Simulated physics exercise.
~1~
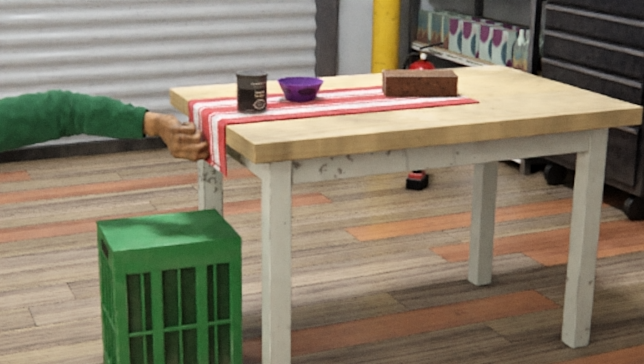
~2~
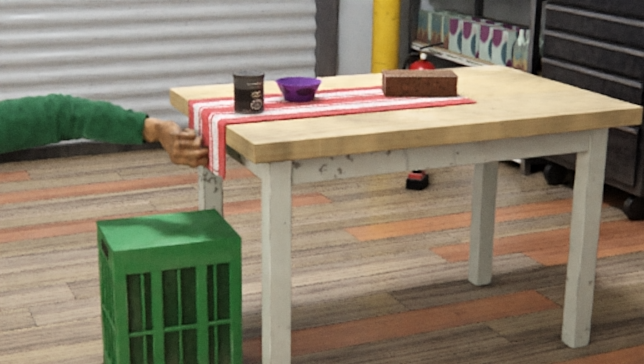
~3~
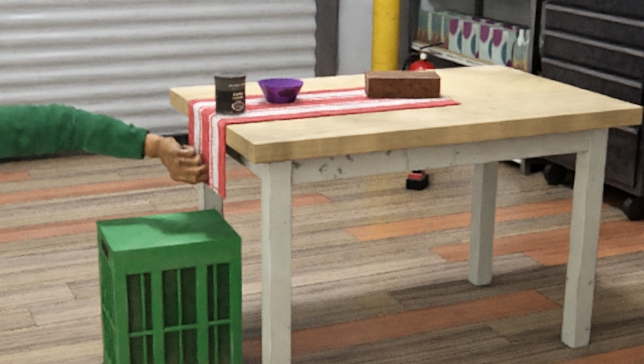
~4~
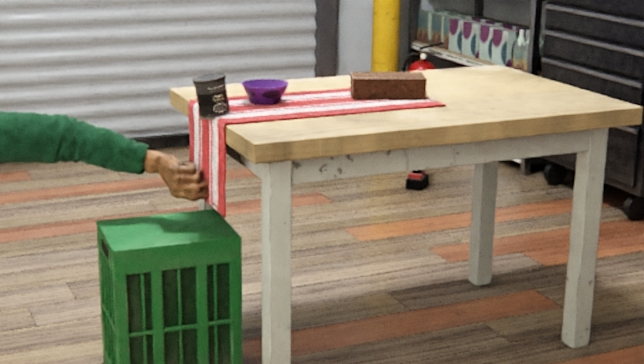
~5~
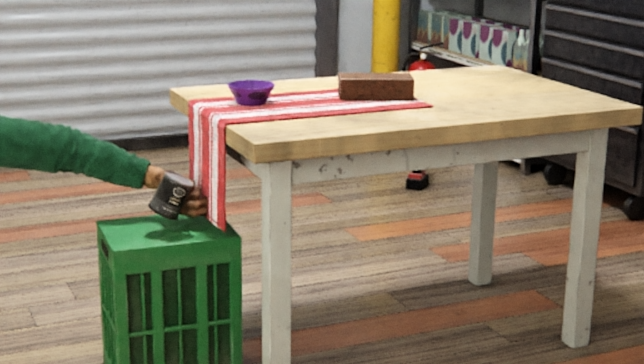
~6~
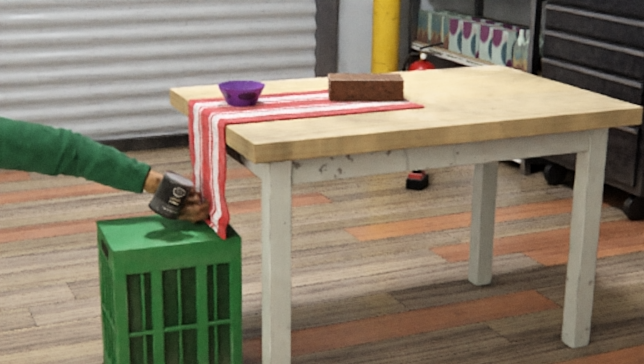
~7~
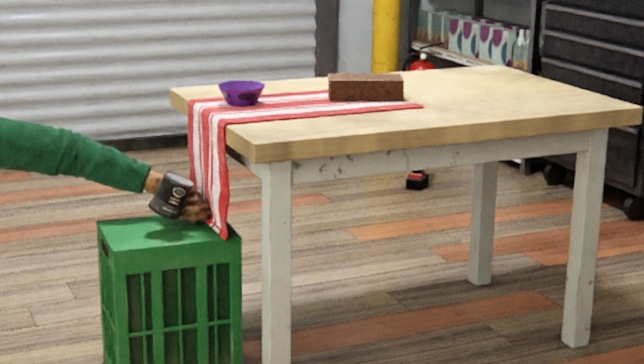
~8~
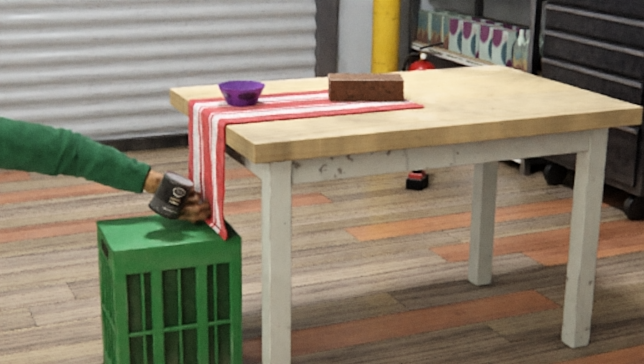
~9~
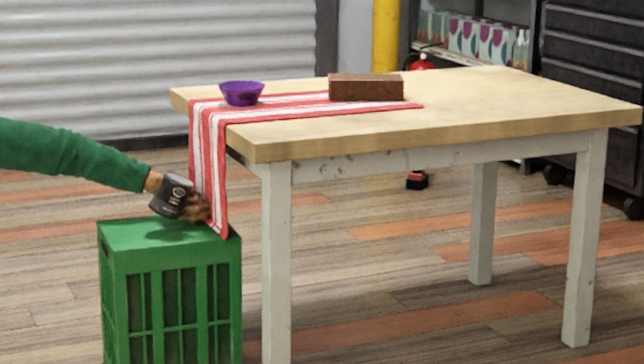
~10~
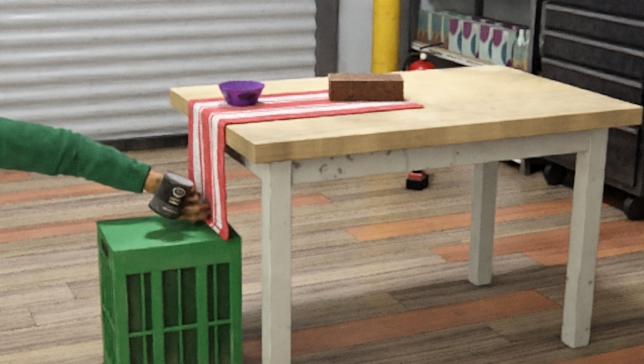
A hand pulling a striped red cloth down toward a green crate, tipping a black tin off the table, bowl and brick staying on.
